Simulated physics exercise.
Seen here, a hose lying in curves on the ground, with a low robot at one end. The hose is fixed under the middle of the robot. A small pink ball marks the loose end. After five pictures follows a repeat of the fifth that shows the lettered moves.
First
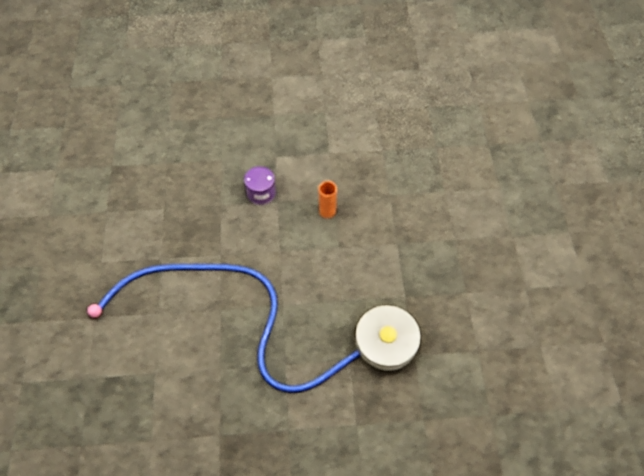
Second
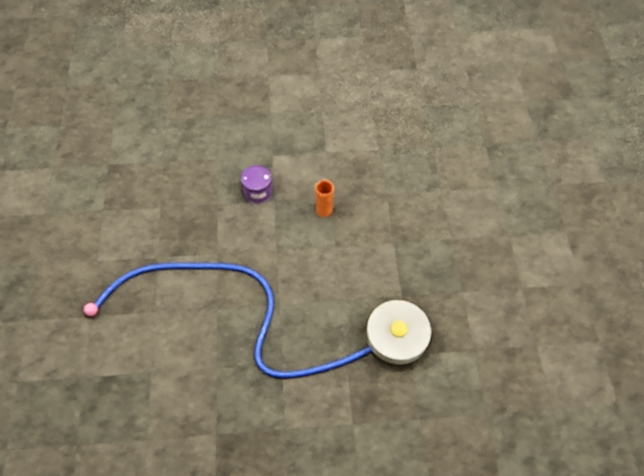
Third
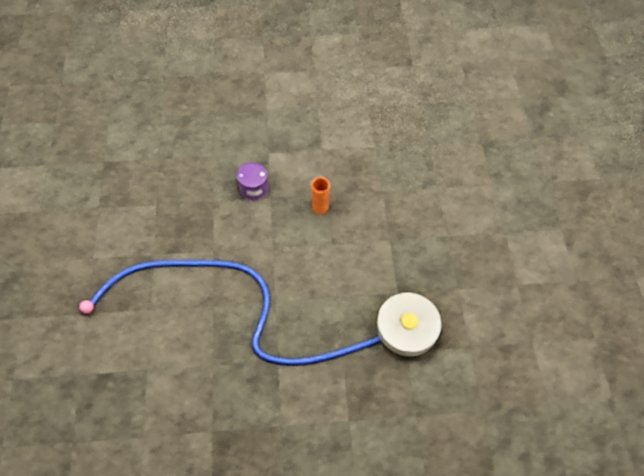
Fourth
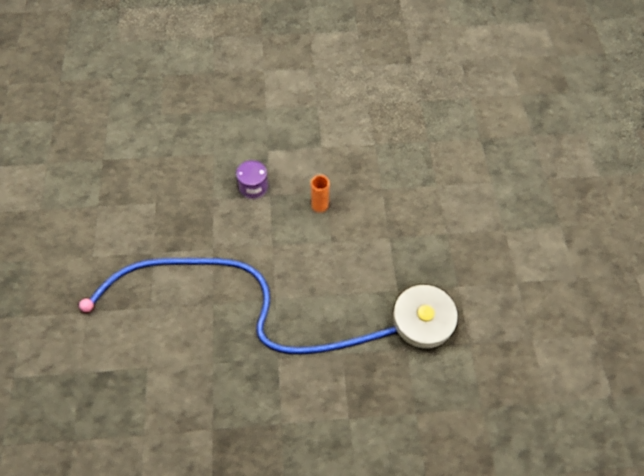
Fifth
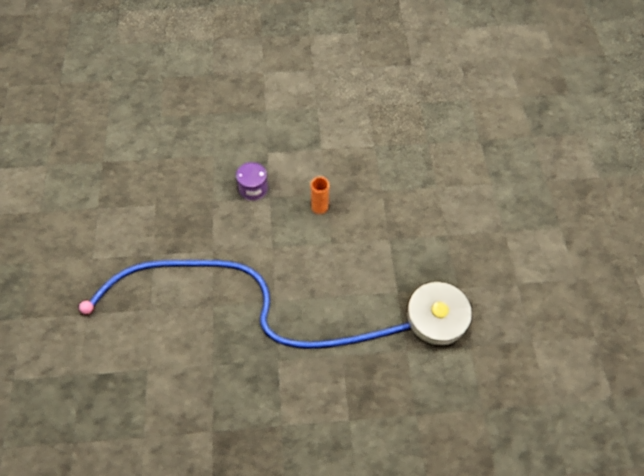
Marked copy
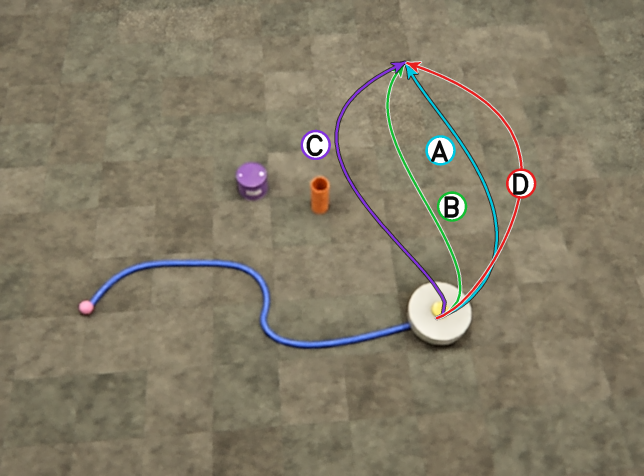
A low round white robot sliding slowly right and slightly upward, pulling one end of a curved blue hose across the ground.
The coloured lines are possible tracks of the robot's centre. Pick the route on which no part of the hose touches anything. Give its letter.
Choose route D.
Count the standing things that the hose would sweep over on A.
One.
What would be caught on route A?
It meets the orange post.
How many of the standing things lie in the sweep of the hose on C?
In all, two.
On the copy, A from (437, 318) via (484, 183) to (407, 65); B from (437, 318) via (413, 180) to (404, 64); C from (437, 318) via (346, 173) to (405, 62); D from (437, 318) via (521, 168) to (407, 63).
On D. First, robot (518, 207), middle of the hose (328, 271), free end (119, 287).
Then, robot (491, 99), middle of the hose (385, 224), free end (194, 278).
Finally, robot (406, 56), middle of the hose (382, 202), free end (207, 276); nothing has been touched.
By contrast, A meets the orange post; B meets the orange post; C meets the orange post and purple pot.
